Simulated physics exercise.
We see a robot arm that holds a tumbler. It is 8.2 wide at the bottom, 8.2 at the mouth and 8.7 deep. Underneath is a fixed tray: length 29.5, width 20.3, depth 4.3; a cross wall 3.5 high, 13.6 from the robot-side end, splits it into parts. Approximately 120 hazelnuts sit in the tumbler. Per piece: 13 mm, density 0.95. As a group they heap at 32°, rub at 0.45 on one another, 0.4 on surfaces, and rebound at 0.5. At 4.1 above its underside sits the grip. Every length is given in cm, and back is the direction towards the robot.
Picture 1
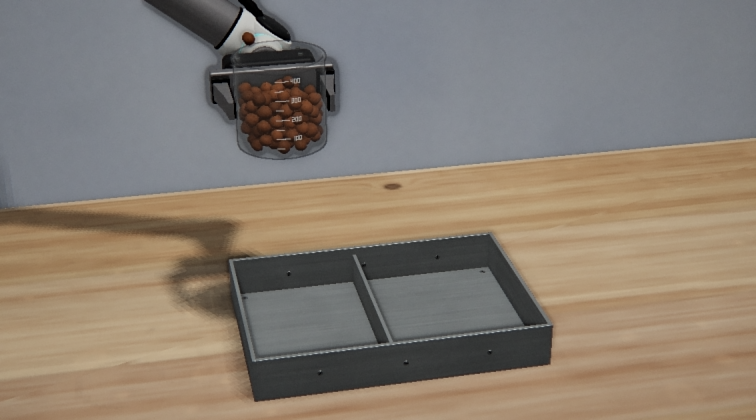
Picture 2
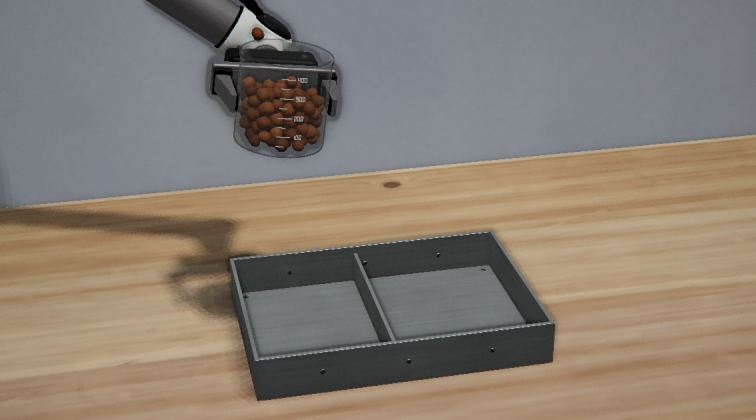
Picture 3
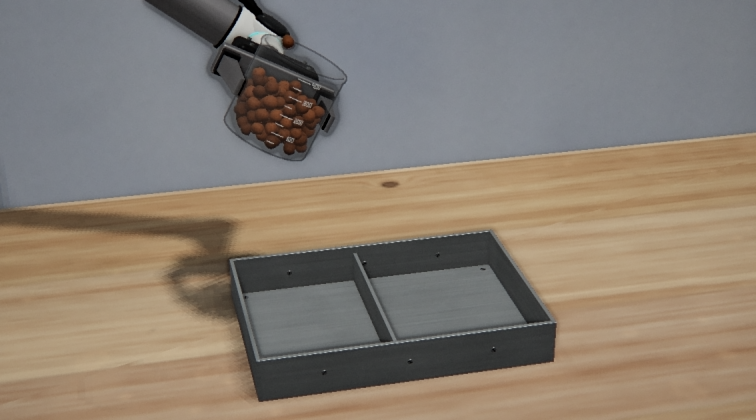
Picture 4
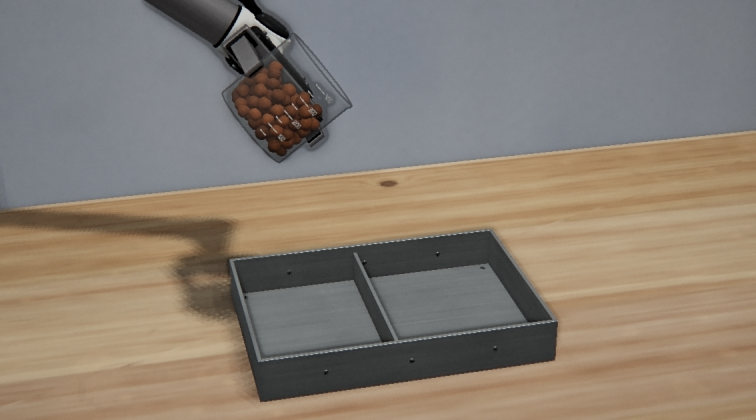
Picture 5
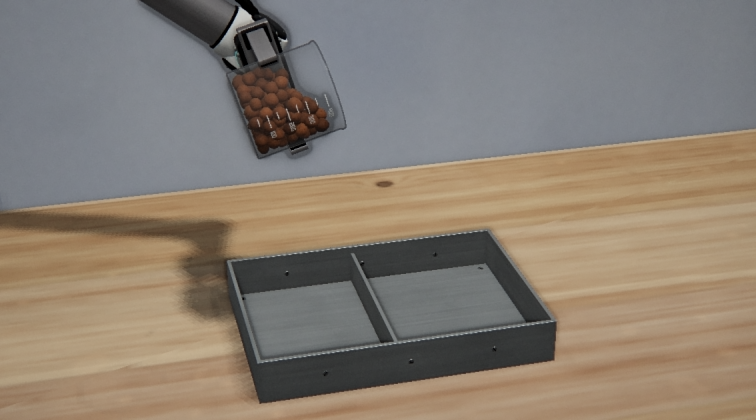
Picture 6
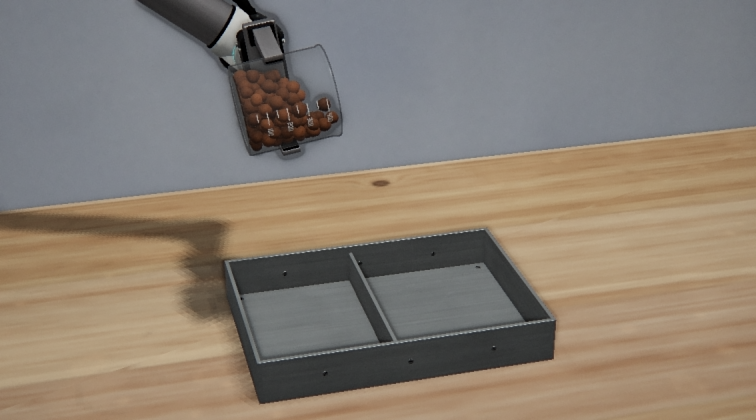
At the start, a robot arm holds a clear tumbler of hazelnuts upright above a wooden surface, where an empty, dark two-part tray sits. The arm then rotates the tumbler steadily until it lies nearly on its side, and the hazelnuts shift inside while the tray stays empty.
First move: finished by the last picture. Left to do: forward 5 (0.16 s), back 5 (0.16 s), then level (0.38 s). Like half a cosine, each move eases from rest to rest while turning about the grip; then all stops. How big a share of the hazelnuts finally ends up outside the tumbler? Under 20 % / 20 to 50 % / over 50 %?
20 to 50 %.
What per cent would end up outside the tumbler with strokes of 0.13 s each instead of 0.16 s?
It would be some 55 %.
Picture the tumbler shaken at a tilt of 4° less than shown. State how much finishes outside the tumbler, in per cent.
Roughly 35 percent.
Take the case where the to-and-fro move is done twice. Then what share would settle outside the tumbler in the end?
It would come to about 60 %.
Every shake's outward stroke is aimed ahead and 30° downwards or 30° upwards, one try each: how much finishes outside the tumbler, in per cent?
You'd get about 25 per cent with the first setting and about 45 per cent with the second.
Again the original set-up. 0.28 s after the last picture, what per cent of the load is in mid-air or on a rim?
21 %.
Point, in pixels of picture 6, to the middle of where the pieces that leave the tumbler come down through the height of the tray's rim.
Their middle sits near (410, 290).
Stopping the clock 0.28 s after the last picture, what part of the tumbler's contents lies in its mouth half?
About 65 percent.
Then, 0.28 s on, tilted 82° forward, highest piece 27 above the table; 92 in the tumbler, 25 in flight or on a rim.
Then, 0.56 s on, tilted 25° forward, highest piece 30 above the table; 72 in the tumbler, 38 in the far-side part, 7 in the robot-side part.
Then, 0.90 s on, level, highest piece 27 above the table; 72 in the tumbler, 37 in the far-side part, 7 in the robot-side part, 1 on the table or floor.
Then, 1.95 s on, level, highest piece 27 above the table; 72 in the tumbler, 37 in the far-side part, 7 in the robot-side part, 1 on the table or floor.
In the end, 72 in the tumbler, 37 in the far-side part, 7 in the robot-side part, 1 on the table or floor. That is 38 % outside the tumbler.
